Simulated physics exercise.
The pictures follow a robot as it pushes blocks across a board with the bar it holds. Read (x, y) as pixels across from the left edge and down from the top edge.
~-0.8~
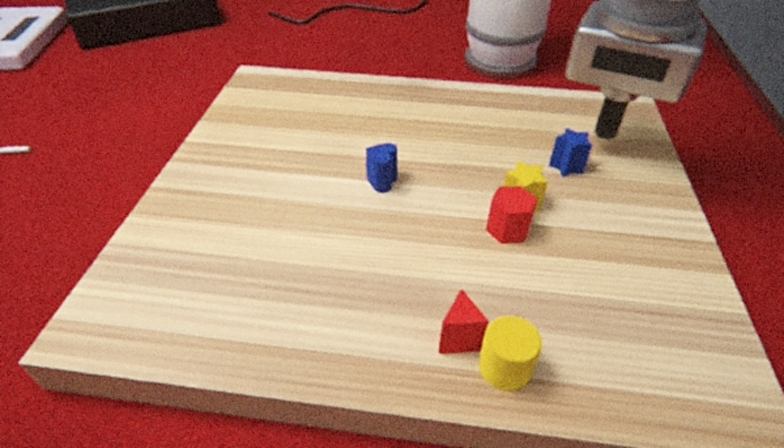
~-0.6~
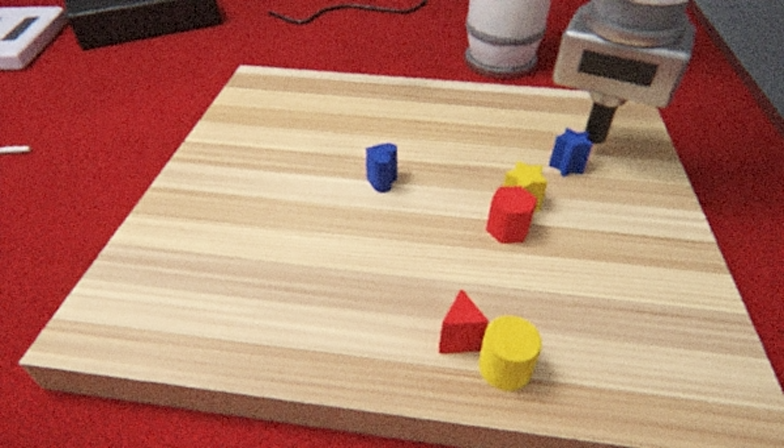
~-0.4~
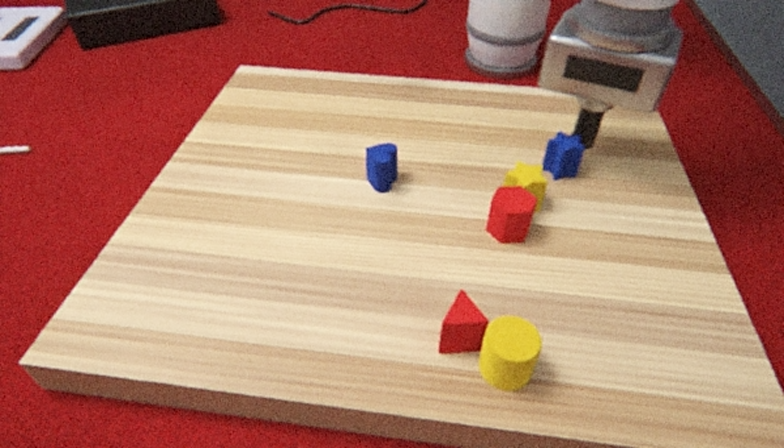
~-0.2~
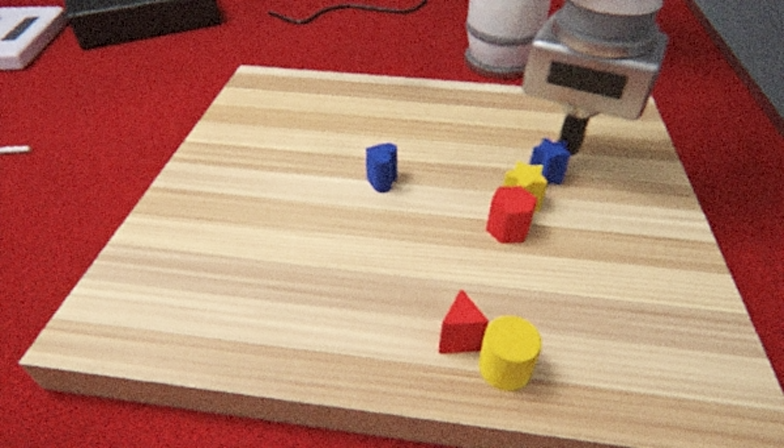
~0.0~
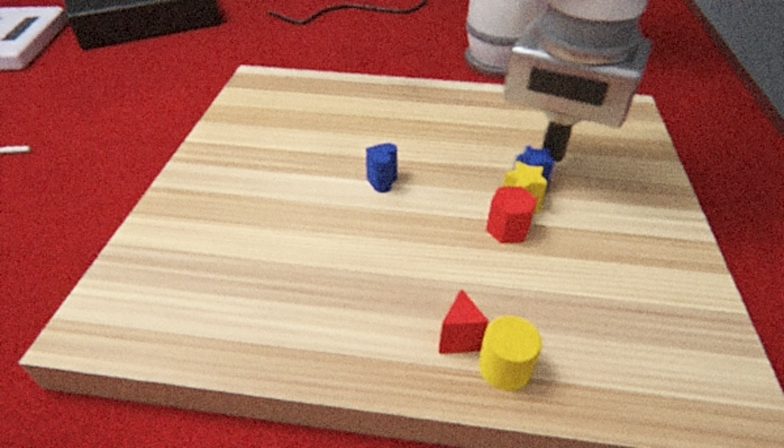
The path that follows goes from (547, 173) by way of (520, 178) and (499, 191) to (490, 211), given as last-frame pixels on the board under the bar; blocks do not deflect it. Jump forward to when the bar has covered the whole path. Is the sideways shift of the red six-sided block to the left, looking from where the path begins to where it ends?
Yes, it checks out.
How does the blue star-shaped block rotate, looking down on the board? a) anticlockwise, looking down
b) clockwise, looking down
(b)
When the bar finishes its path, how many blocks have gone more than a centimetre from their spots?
The number of blocks that move over 1 cm is three or more.
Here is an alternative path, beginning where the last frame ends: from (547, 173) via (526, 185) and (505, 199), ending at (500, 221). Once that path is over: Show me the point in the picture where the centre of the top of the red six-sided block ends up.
My estimate: (512, 215).
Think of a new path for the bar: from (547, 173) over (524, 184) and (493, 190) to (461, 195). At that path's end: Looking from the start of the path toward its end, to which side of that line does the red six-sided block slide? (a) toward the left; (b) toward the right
a - toward the left.
On the path given first. One third of the way, bar at (523, 163); red six-sided block at (513, 205); yellow star-shaped block at (516, 181), turned 45° anticlockwise; blue star-shaped block at (507, 161).
Two thirds of the way, bar at (502, 176); red six-sided block at (515, 218), turned 30° anticlockwise; yellow star-shaped block at (498, 193), turned 80° anticlockwise; blue star-shaped block at (481, 171), turned 15° clockwise.
At the end, bar at (493, 195); red six-sided block at (516, 220), turned 40° anticlockwise; yellow star-shaped block at (480, 199), turned 125° anticlockwise; blue star-shaped block at (468, 175), turned 80° clockwise.
